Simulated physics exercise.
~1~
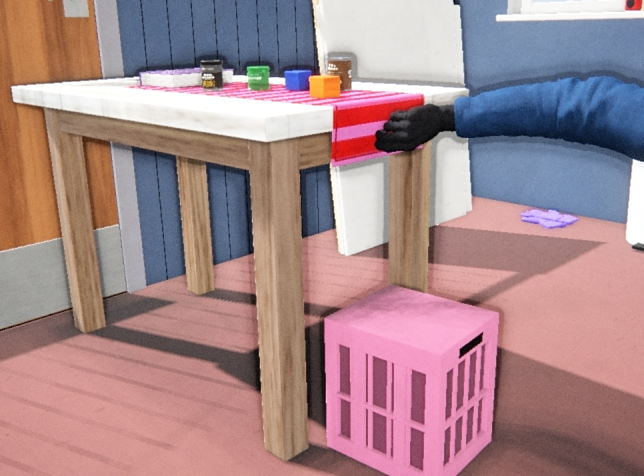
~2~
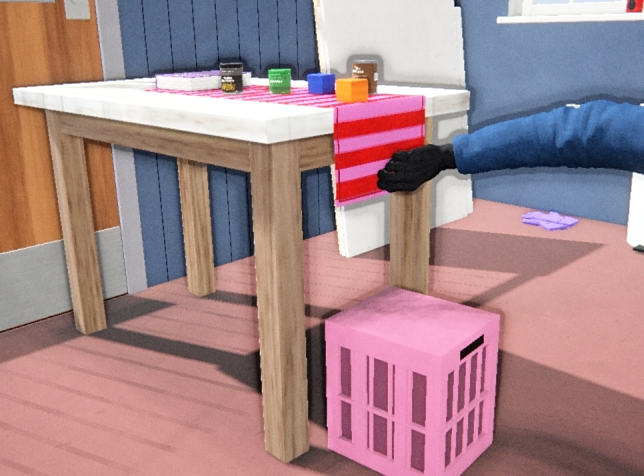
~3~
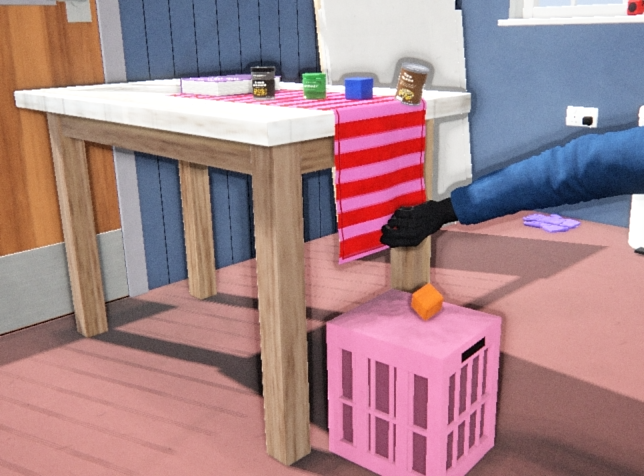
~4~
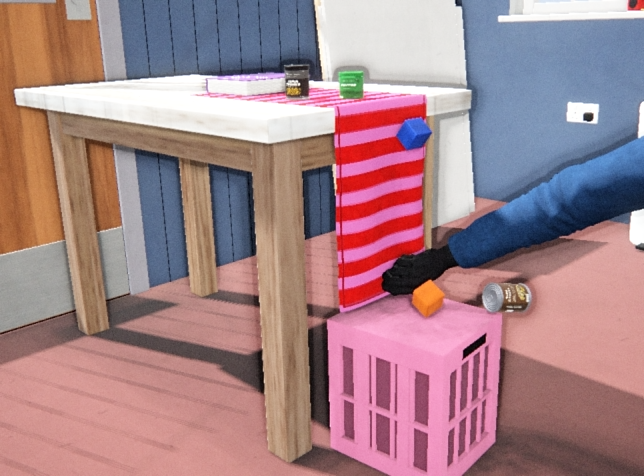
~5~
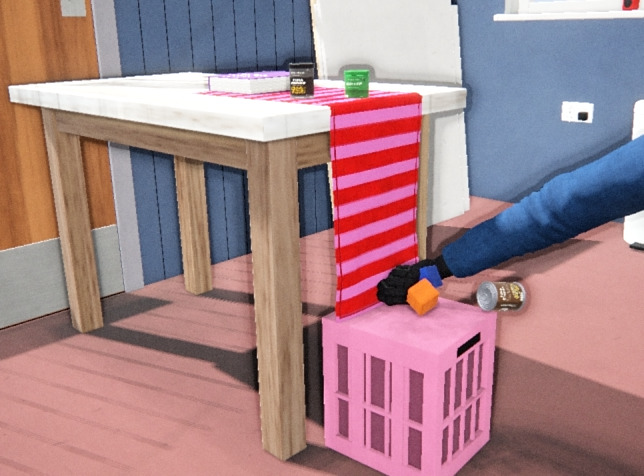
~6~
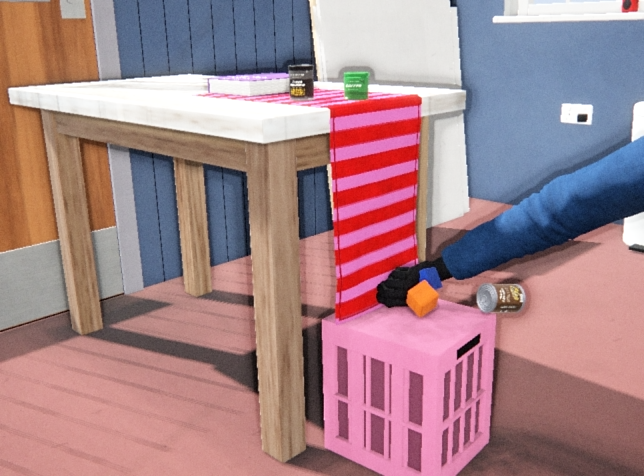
Gloved hand drawing a striped red cloth down off a table, spilling an orange cube, brown can and blue cube onto a pink crate.
